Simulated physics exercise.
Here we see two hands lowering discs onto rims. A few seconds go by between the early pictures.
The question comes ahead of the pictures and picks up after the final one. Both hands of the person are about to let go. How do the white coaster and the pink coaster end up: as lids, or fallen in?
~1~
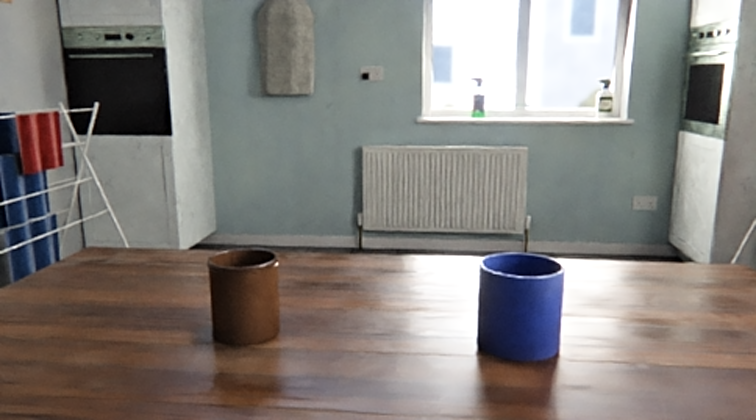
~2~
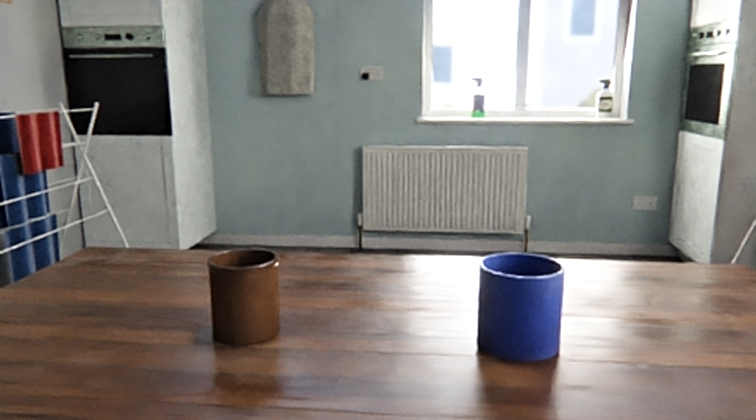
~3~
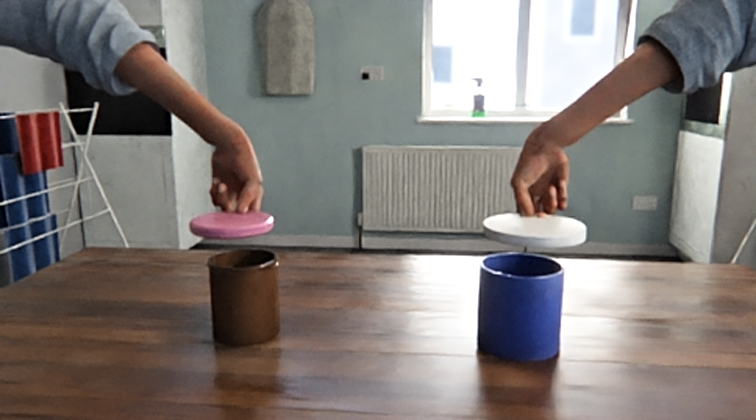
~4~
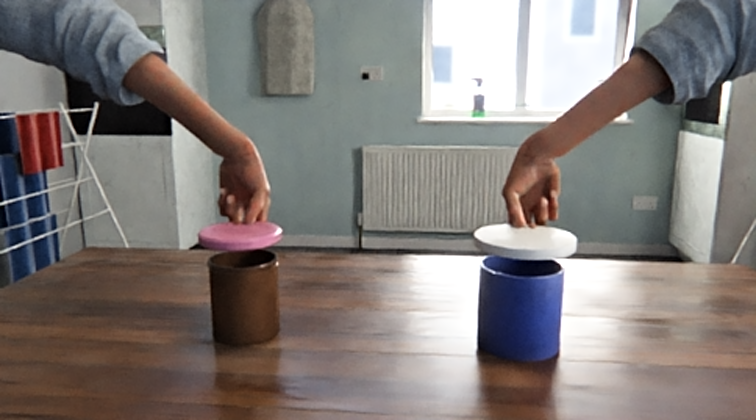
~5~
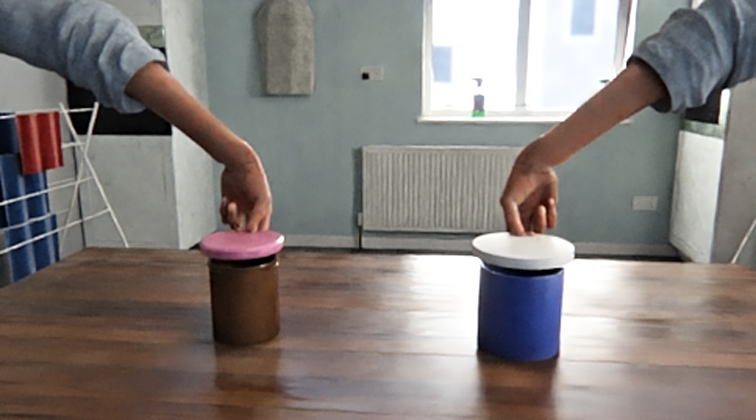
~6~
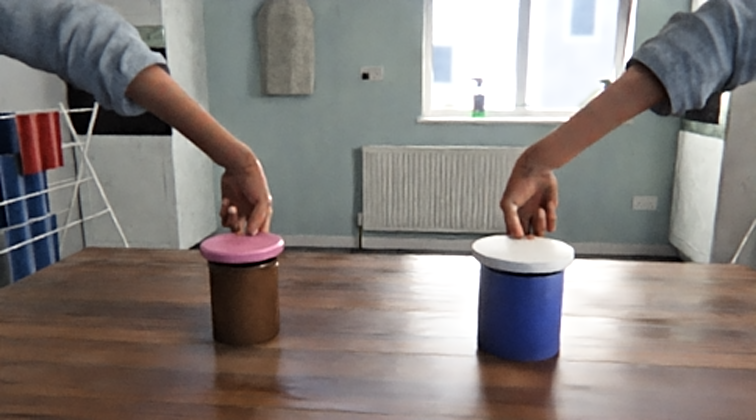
The white coaster ends up as a lid, the pink coaster ends up as a lid.
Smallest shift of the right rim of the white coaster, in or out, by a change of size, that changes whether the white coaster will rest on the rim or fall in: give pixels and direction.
8 pixels or so, to the left.
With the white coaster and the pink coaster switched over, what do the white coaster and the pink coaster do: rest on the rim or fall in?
The white coaster works as a lid; the pink coaster sits on the rim.
Then, 0.10 s past the last view, white coaster sitting on the rim near (522, 259); pink coaster sitting on the rim near (243, 252).
Finally, the white coaster works as a lid, near (522, 259); the pink coaster works as a lid, near (243, 252).
